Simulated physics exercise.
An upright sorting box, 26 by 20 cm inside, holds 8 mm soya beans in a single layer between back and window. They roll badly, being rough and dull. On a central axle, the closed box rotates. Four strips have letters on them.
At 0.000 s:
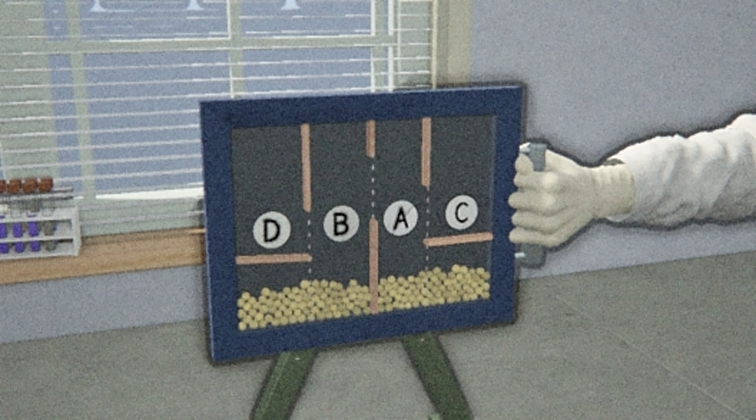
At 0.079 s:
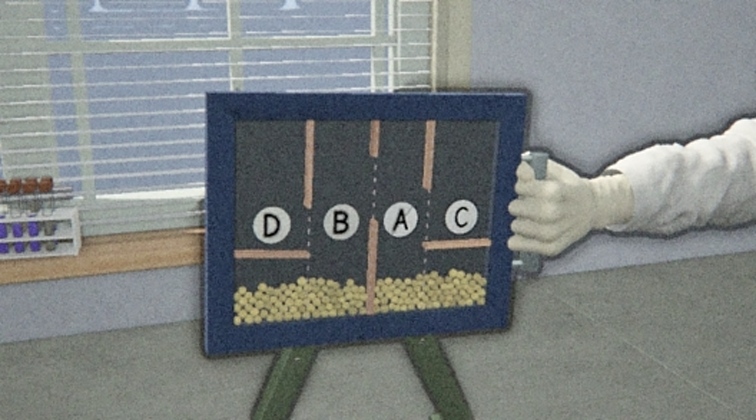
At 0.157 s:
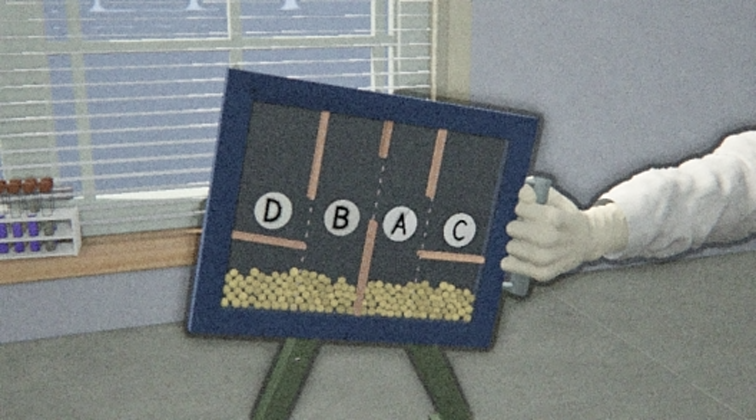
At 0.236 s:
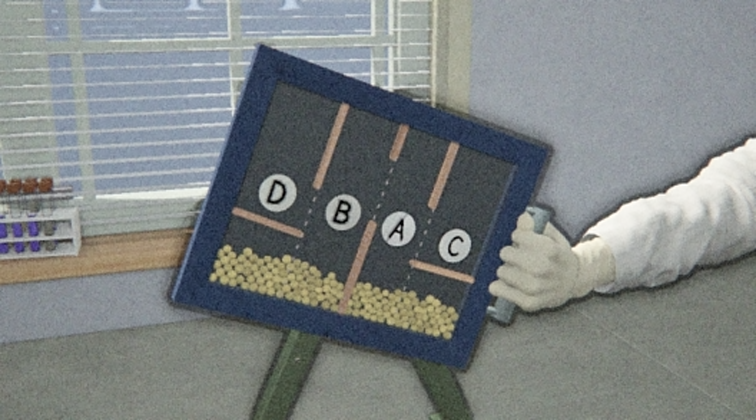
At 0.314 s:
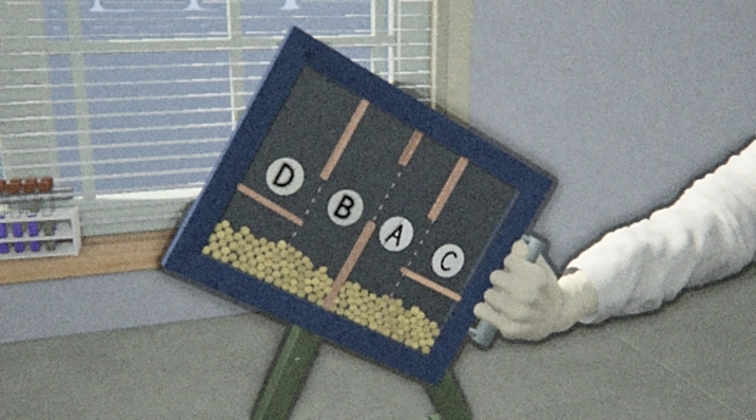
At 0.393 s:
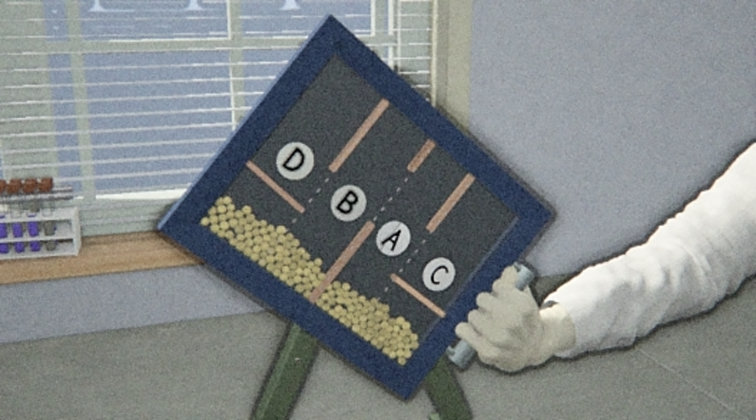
At first, a blue-framed box with compartments labelled D, B, A and C sits level on a green stand, pale beans lying along its bottom. A gloved hand gripping the right side then turns it steadily clockwise, and the bean layer slants down to the right with the box, barely shifting inside.
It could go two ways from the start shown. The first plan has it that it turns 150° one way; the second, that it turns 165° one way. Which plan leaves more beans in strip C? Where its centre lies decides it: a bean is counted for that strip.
Go with the plan named earlier.
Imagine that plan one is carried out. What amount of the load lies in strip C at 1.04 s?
Close to 45 % of the load.
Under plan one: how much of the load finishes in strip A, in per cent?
Roughly 30%.
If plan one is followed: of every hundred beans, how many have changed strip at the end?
Roughly 60 in a hundred.
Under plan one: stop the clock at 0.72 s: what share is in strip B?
It comes to roughly 35 %.
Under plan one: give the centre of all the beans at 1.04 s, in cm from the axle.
Offset approx. 6 cm left, 1 cm below.
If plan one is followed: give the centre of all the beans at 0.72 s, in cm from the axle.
Left: About 7 cm; below: About 3 cm.
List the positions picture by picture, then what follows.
In the first picture, level; about 150 beans; beans' middle (370, 296); highest (305, 285); A (401, 218), B (341, 224), C (462, 212), D (272, 230).
In the second picture, turned 3° clockwise; beans' middle (366, 296); highest (302, 282).
In the third picture, turned 11° clockwise; beans' middle (355, 297); highest (234, 273); wall ends (311, 196), (383, 155), (430, 195), (373, 223), (421, 254), (303, 246).
In the fourth picture, turned 21° clockwise; beans' middle (342, 295); highest (227, 249).
In the fifth picture, turned 31° clockwise; beans' middle (330, 290); highest (225, 225).
In the sixth picture, turned 41° clockwise; beans' middle (320, 285); highest (219, 201); A (393, 239), B (349, 203), C (439, 274), D (295, 161).
Plan one. 0.72 s, it stands 83° clockwise; the beans' middle is 7 cm left of and 3 cm below the centre; A 10 %, B 35 %, C 35 %, D 15 %.
After 1.04 s, it stands 123° clockwise; the beans' middle is 6 cm left of and 1 cm below the centre; A 10 %, B 45 %, C 45 %.
After 1.32 s, it stands 150° clockwise; the beans' middle is 4 cm left of and 3 cm below the centre; A 30 %, B 25 %, C 45 %.
Settled by 2.0 s, it stands 150° clockwise; A 30 %, B 20 %, C 45 %, D 0 %.
Plan two would end with A 35 %, B 25 %, C 40 %, D 0 %.
